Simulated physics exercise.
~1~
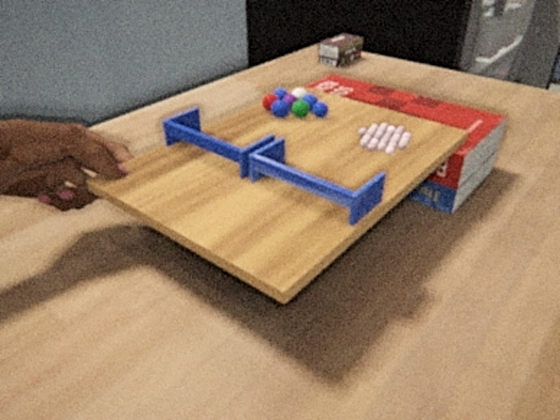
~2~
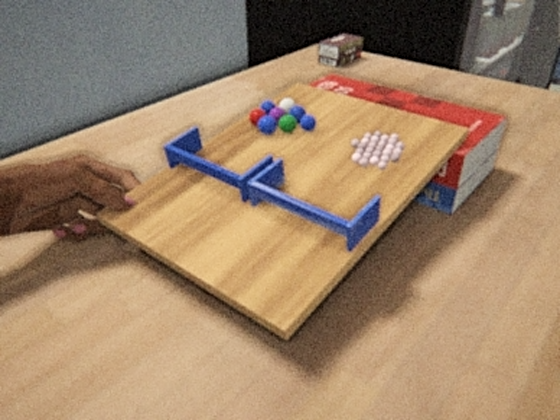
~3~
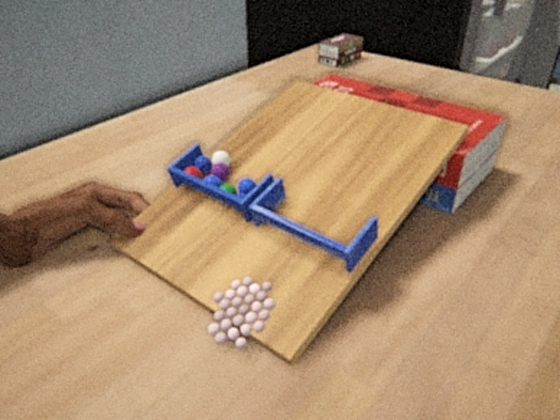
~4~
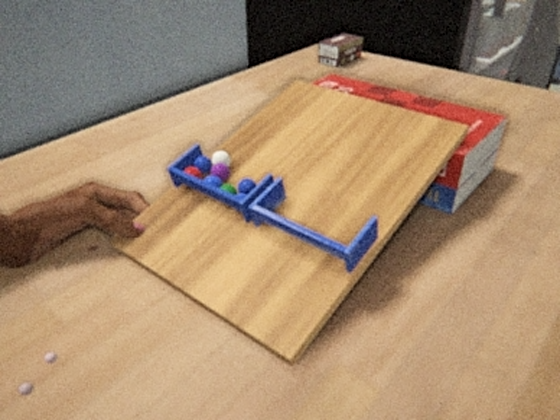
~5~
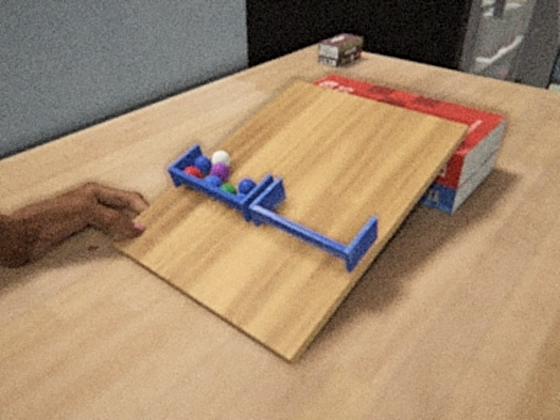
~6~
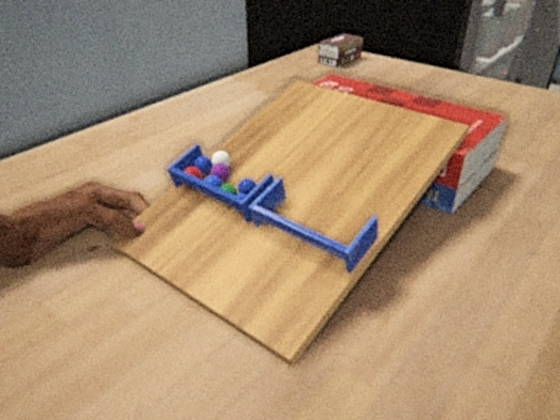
A wooden board with two blue bars across it rests on a red book at the right, while a hand holds its left end above a pale wooden table, seen from a fixed, raised viewpoint. Towards the back of the board sit a cluster of colourful balls and, to their right, a patch of small pinkish-white balls. The hand lowers its end, and the board tilts into a ramp. Both groups slide down towards the left. The pale balls pass under the nearer bar, roll off across the table and leave view, while the colourful balls stay gathered behind the farther bar.
